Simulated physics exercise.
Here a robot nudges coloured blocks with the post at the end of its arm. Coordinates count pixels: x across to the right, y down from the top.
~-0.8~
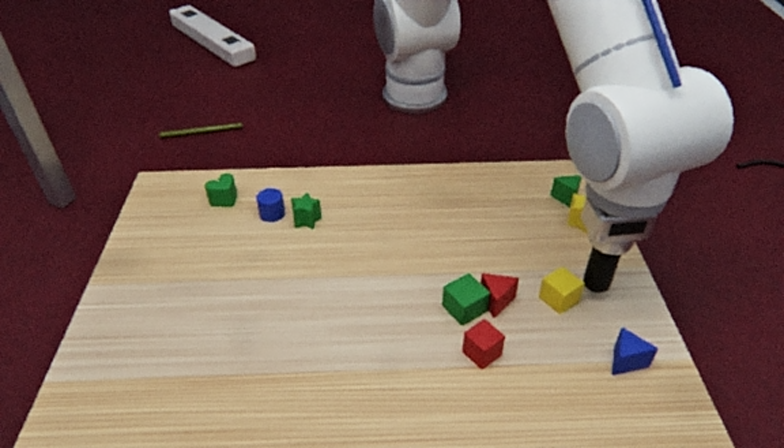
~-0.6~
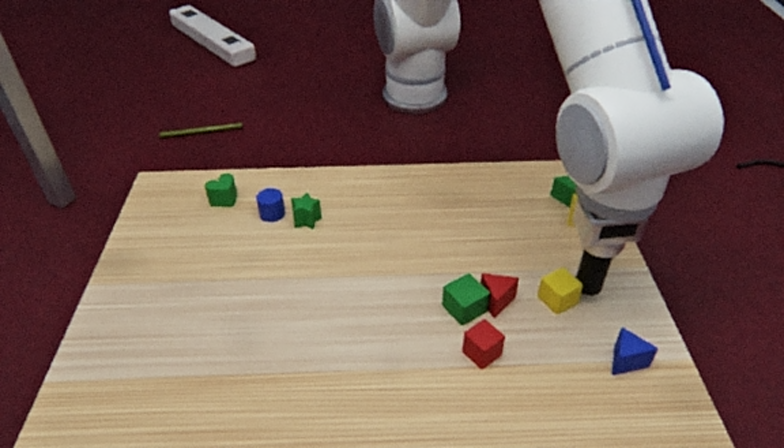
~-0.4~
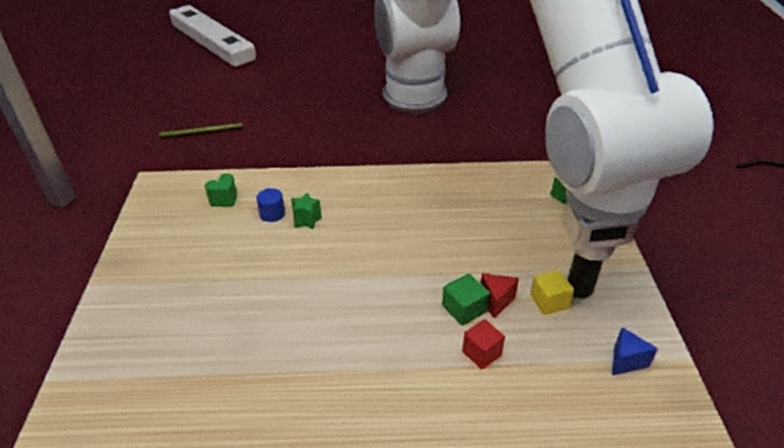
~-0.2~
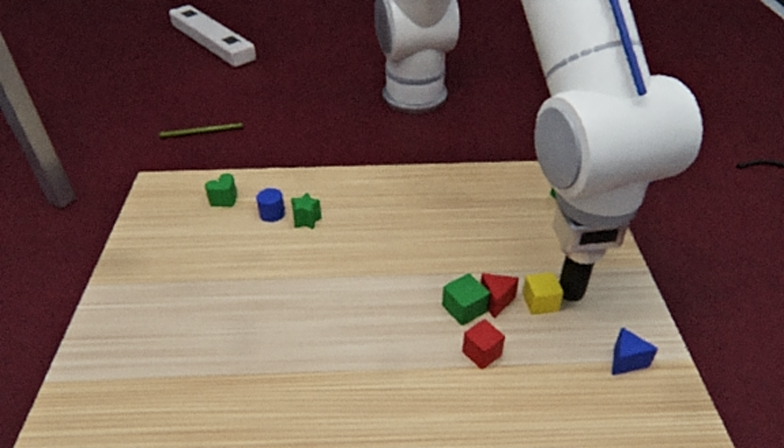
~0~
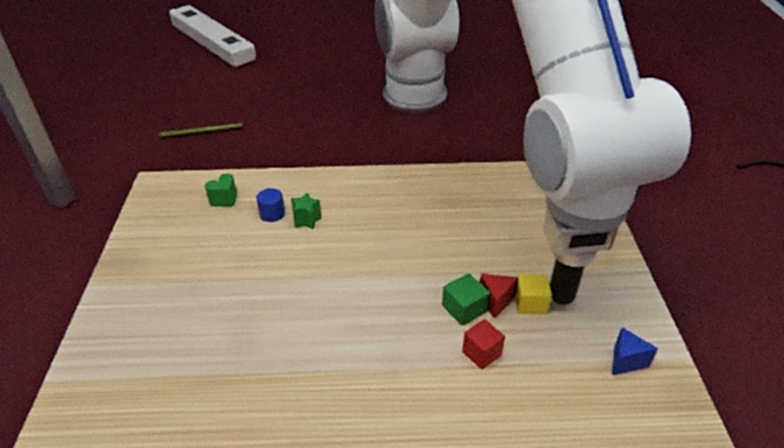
A robot arm nudges the yellow block a short way left, toward the red triangular piece.
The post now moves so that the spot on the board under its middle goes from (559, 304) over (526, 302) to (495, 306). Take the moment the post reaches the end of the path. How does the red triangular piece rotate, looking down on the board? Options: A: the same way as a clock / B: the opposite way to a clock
B.
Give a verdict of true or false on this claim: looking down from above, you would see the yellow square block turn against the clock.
The statement is false.
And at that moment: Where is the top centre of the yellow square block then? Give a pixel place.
(473, 274)
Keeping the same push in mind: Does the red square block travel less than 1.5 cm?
My answer is yes.
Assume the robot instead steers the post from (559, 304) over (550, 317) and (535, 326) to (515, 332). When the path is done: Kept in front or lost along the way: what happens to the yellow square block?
The block lies off to the side or behind.
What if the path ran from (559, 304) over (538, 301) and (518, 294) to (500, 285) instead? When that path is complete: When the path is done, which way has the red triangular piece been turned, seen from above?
The block turns counter-clockwise.
What follows on the original path. Halfway along, post at (527, 293); green square block at (450, 291); red triangular piece at (472, 277), turned 20° anticlockwise; yellow square block at (500, 277), turned 20° clockwise.
At the end, post at (496, 297); green square block at (435, 293), turned 20° anticlockwise; red square block unmoved; red triangular piece at (442, 271), turned 40° anticlockwise; yellow square block at (473, 274), turned 40° clockwise.
